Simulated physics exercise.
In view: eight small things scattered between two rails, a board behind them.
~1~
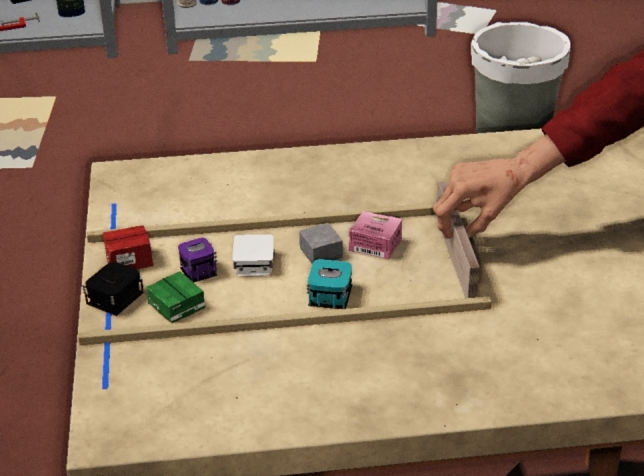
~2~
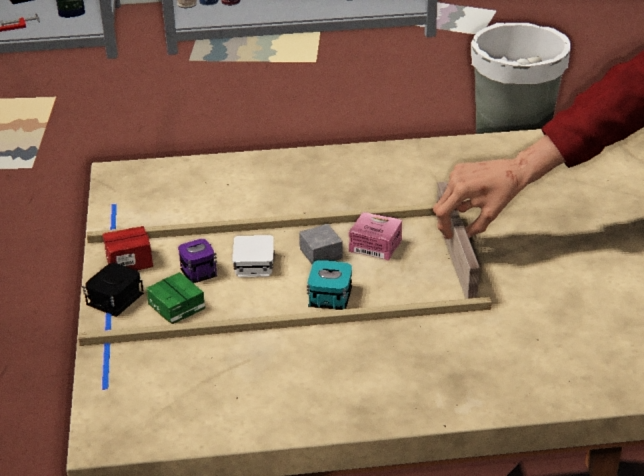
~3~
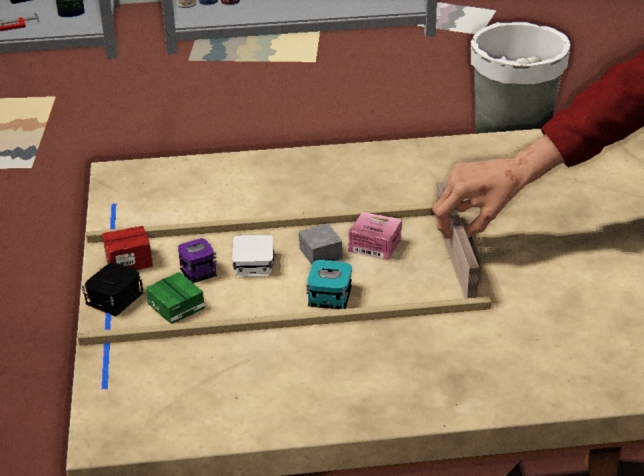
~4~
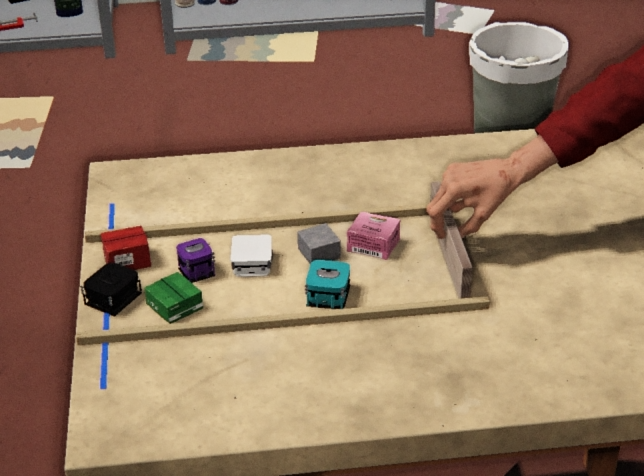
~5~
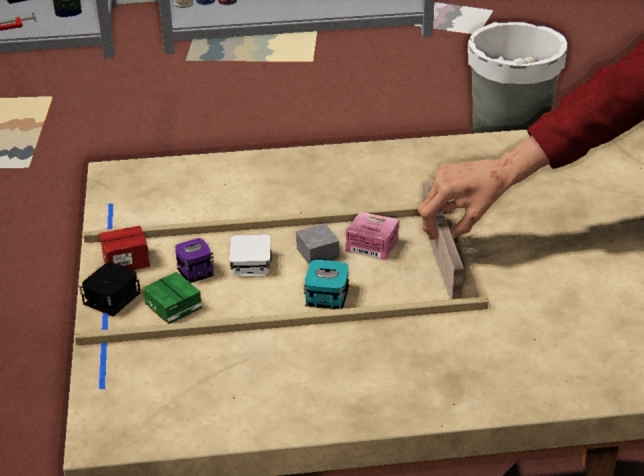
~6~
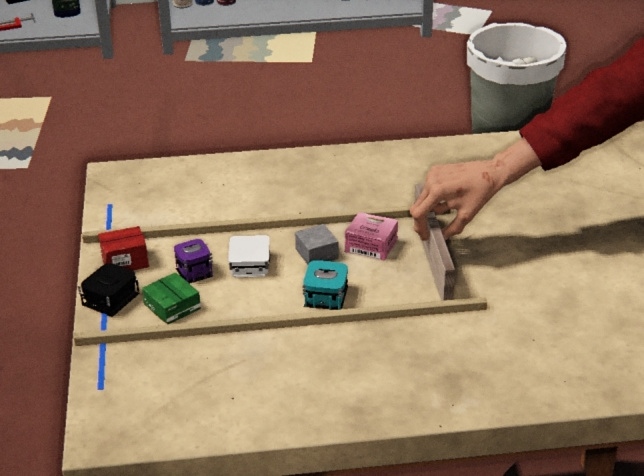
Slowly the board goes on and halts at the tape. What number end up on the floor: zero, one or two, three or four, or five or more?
Outcome: The number that fall off is five or more.
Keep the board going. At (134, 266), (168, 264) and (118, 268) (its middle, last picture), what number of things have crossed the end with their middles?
The counts: 6, 4 and 6.
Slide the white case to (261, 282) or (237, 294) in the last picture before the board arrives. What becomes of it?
Place by place, it tumbles off; tumbles off.
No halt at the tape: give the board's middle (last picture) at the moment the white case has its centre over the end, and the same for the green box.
At (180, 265) for the white case; at (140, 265) for the green box.
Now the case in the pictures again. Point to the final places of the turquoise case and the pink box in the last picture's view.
The turquoise case stops around (83, 309); the pink box around (83, 263).
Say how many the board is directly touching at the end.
That makes 2.
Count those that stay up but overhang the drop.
Overhanging: 2.
Early on, none off yet; black case at rest near (110, 290); red box at rest near (124, 250); green box at rest near (171, 298).
A while later, none off yet; black case moving near (100, 294); red box travelled about its own width near (82, 247); green box at rest near (171, 298).
Further along, two off so far; black case leaning well over near (51, 310); red box in the air; green box travelled well along near (95, 299).
Finally, the number that fall off is five or more; lost, grey block, white case, purple case, green box, red box and black case.
